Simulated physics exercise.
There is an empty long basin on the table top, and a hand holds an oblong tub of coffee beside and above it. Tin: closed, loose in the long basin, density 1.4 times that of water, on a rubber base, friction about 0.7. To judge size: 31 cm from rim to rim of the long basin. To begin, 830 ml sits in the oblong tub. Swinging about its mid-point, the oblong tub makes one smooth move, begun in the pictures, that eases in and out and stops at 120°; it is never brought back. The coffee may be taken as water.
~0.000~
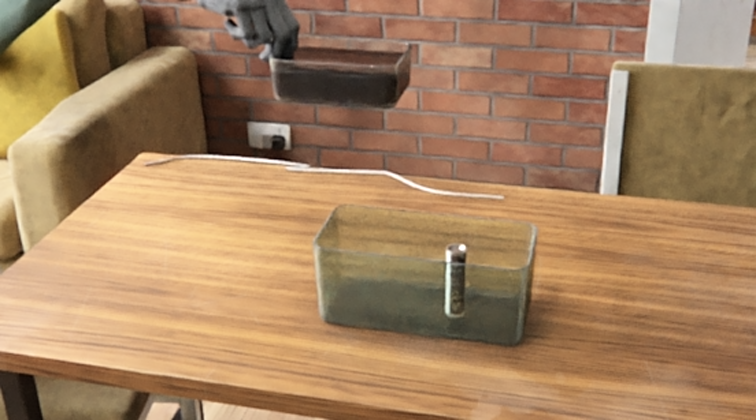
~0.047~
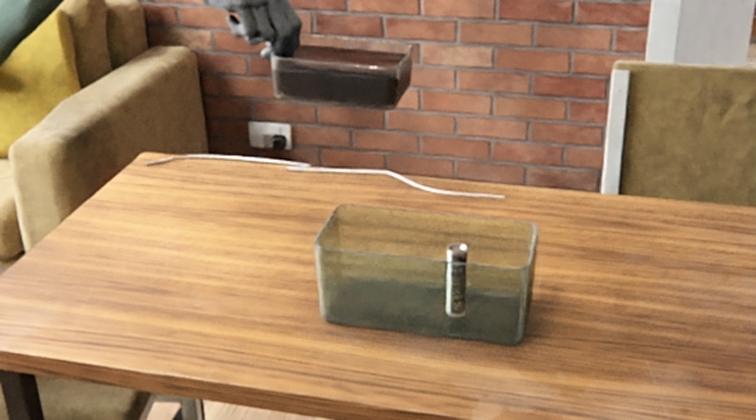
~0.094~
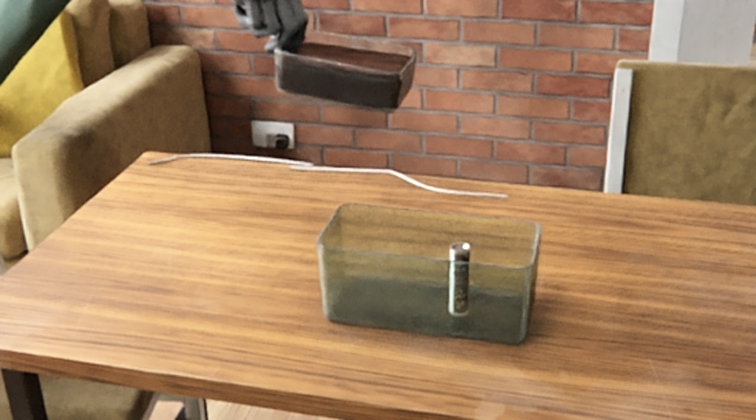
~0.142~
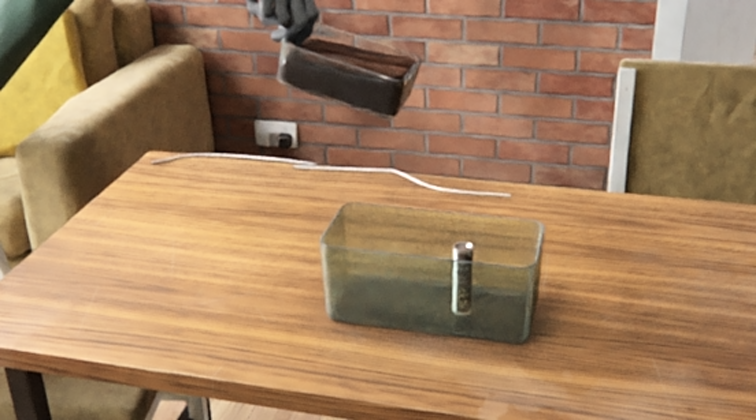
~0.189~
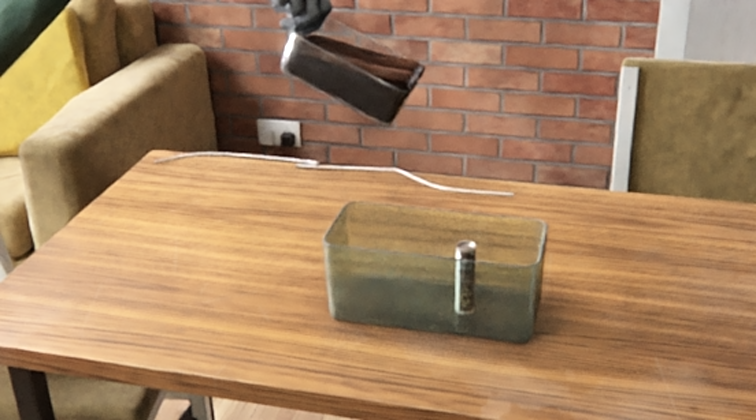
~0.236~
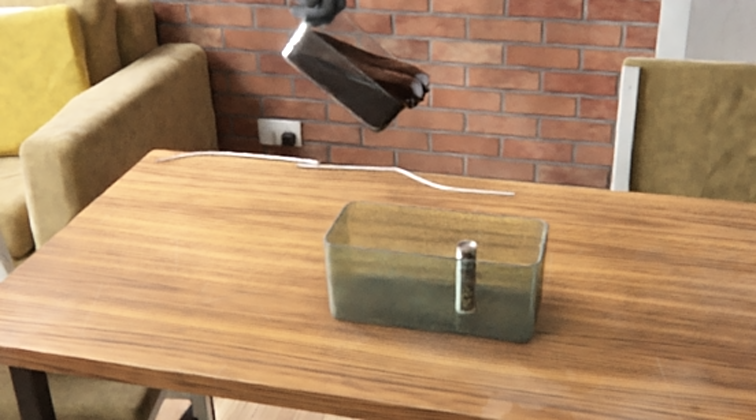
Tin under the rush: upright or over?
Upright.
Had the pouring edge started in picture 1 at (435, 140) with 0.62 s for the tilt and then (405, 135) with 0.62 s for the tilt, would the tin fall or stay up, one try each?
Try 1: Still standing; try 2: Tipped over.
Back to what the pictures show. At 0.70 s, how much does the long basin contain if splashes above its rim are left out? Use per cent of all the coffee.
My estimate is about 80 percent.
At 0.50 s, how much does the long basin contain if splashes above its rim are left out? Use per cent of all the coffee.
About 28 per cent.
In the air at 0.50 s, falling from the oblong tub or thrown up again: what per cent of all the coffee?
Close to 64 in a hundred.
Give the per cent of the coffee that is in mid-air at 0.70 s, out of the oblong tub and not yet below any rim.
Airborne share: Near 9 %.
By 0.50 s the tilt is 109° and 7 per cent is still to pour; the tin stands where it began.
By 0.70 s the tilt is 120° and 0 per cent is still to pour; the tin stands 1 cm from where it began.
By 0.90 s the tilt is 120° and 0 per cent is still to pour; the tin leans 5°.
By 1.12 s the tilt is 120° and 0 per cent is still to pour; the tin leans 4°.
At rest the tin stands 1 cm from where it began.
